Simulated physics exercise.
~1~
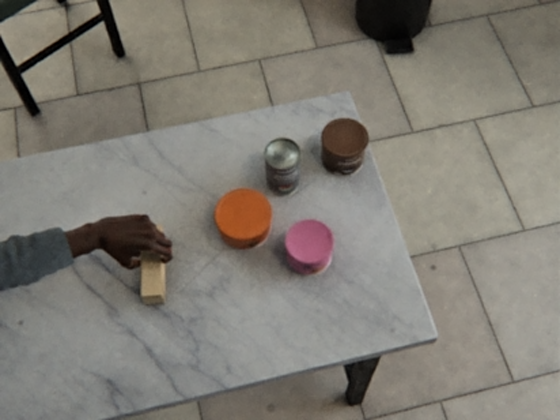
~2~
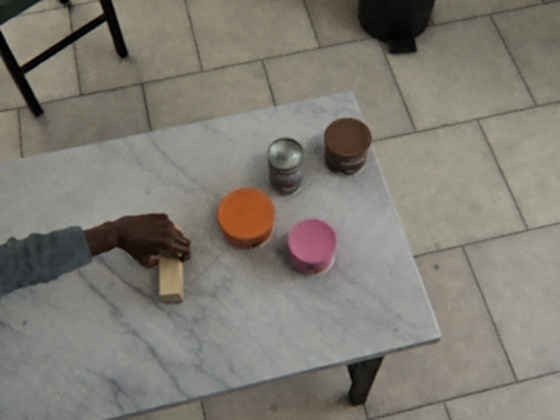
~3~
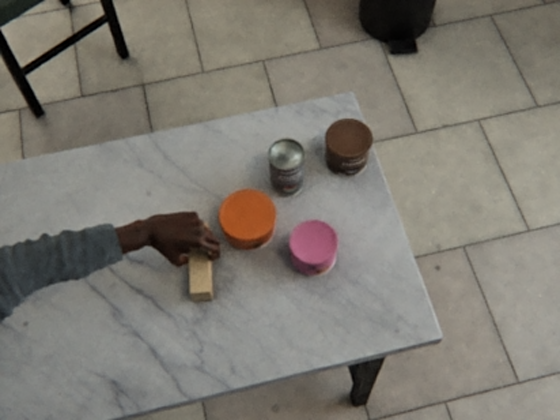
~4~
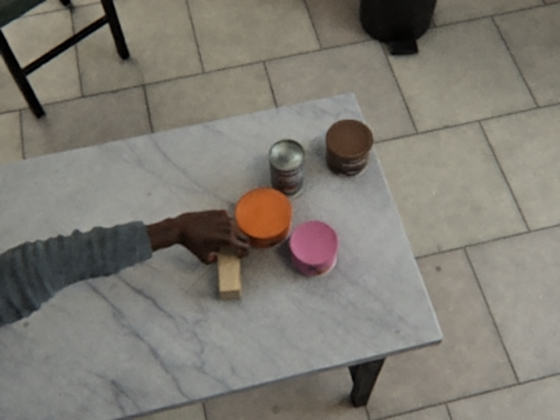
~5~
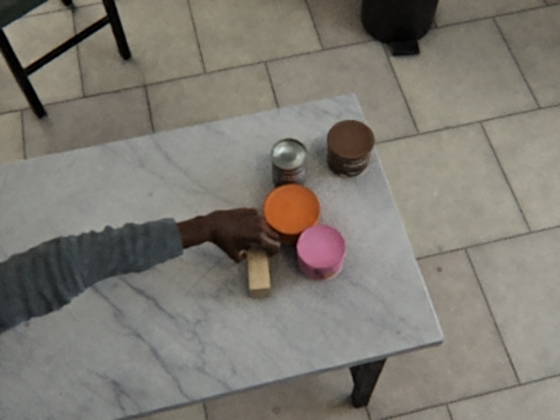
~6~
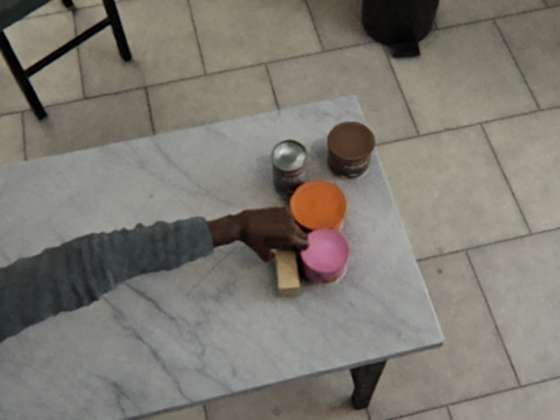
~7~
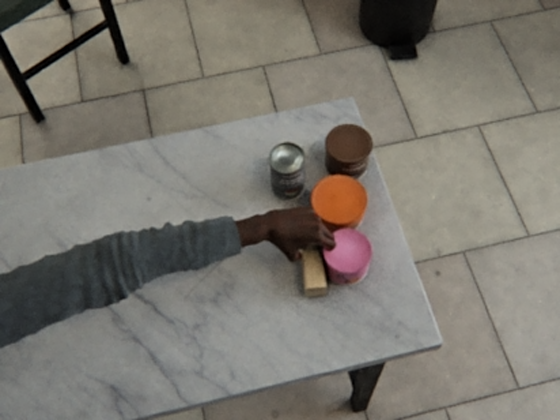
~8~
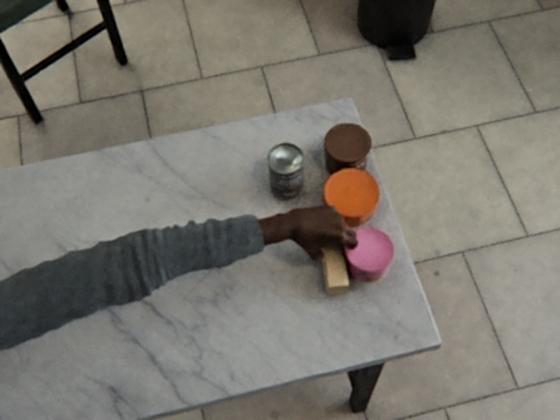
A dark-sleeved arm reaches in from the left across a pale marble table, seen from above on a tiled floor, its hand holding a small wooden block. Near the table's right end stand an orange tub, a pink tub in front of it, and a grey tin and a brown tub behind. The hand slides the block steadily right, and the orange tub begins to move. The pink tub then shifts right too, as the orange one drifts toward the brown tub. Finally both sit close to the right edge, still upright, with the hand beside them and the tin and brown tub in place.
